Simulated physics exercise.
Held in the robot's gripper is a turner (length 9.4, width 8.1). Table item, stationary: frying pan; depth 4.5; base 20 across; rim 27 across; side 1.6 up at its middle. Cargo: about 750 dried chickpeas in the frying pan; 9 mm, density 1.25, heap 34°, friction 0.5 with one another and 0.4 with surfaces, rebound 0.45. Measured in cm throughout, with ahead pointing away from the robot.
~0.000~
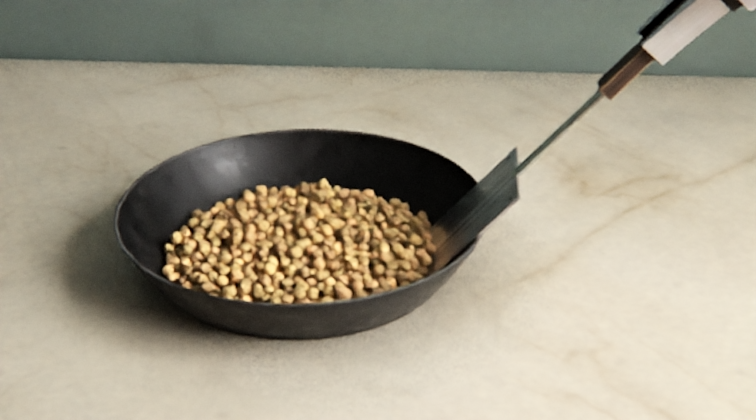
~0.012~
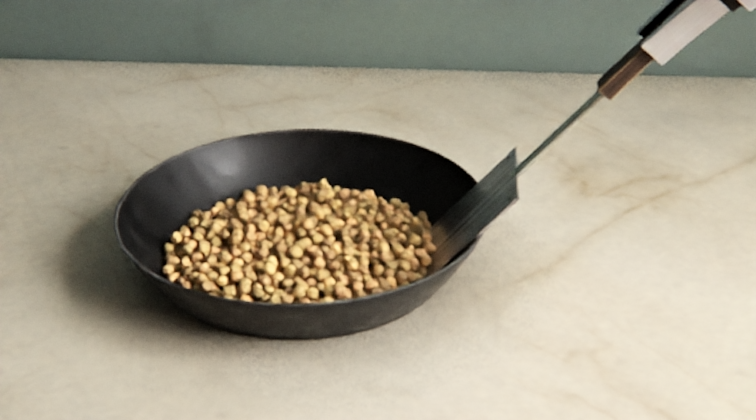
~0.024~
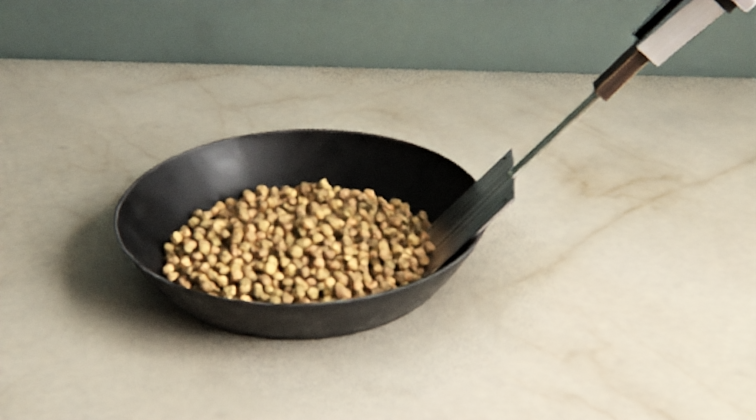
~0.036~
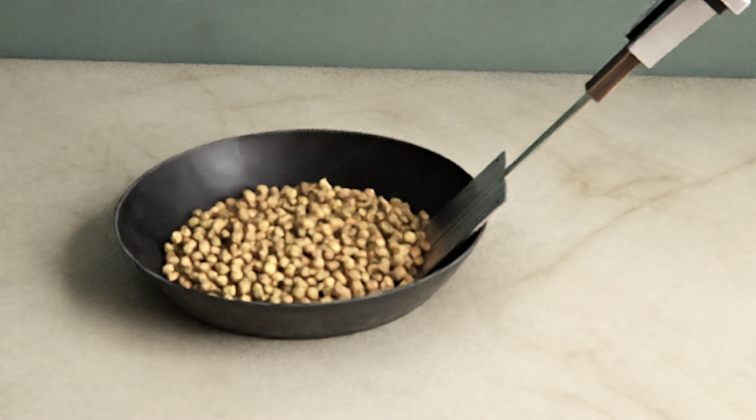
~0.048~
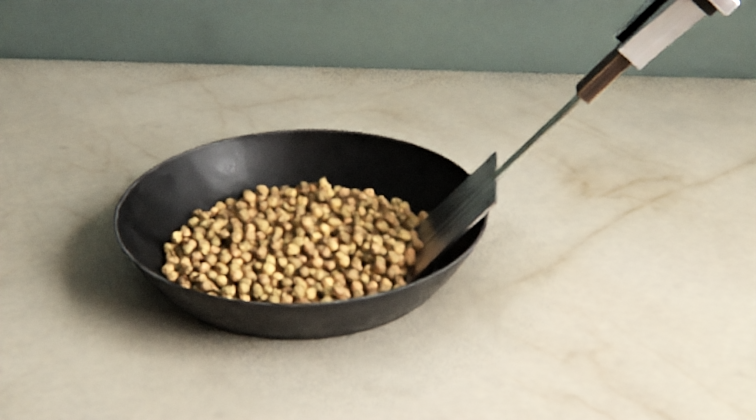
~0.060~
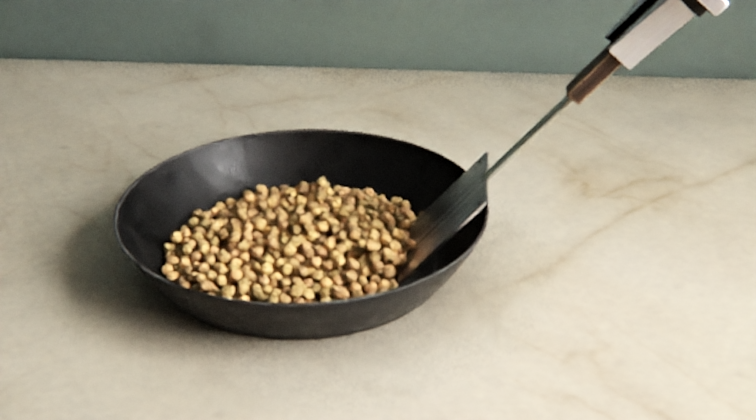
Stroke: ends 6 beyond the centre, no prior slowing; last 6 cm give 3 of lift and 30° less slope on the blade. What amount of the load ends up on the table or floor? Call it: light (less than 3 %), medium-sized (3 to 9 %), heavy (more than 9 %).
It comes out light.
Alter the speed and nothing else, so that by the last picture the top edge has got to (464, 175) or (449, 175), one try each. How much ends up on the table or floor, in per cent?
Some 0 and 5 per cent.
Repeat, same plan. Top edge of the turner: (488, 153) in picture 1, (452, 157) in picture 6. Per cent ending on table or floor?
About 0 per cent.
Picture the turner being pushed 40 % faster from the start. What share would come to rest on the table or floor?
Near 0 %.
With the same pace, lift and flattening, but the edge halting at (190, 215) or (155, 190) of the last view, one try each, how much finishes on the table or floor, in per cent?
Try 1: Approx. 0 %; try 2: Approx. 15 %.
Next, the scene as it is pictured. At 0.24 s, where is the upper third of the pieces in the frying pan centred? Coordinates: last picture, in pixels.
Around (255, 234).
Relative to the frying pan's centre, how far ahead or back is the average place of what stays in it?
It rests close to 4.0 centimetres ahead of centre.
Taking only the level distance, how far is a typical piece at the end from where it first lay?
It comes to some 2 cm.
After 0.15 s, sloping 49°, highest piece 4 above the table; 746 in the frying pan.
After 0.24 s, sloping 37°, highest piece 5 above the table; 746 in the frying pan.
After 0.49 s, sloping 19°, highest piece 4 above the table; 746 in the frying pan.
After 1.54 s, sloping 19°, highest piece 4 above the table; 746 in the frying pan.
At rest, 746 in the frying pan. That is 0 % on the table or floor.
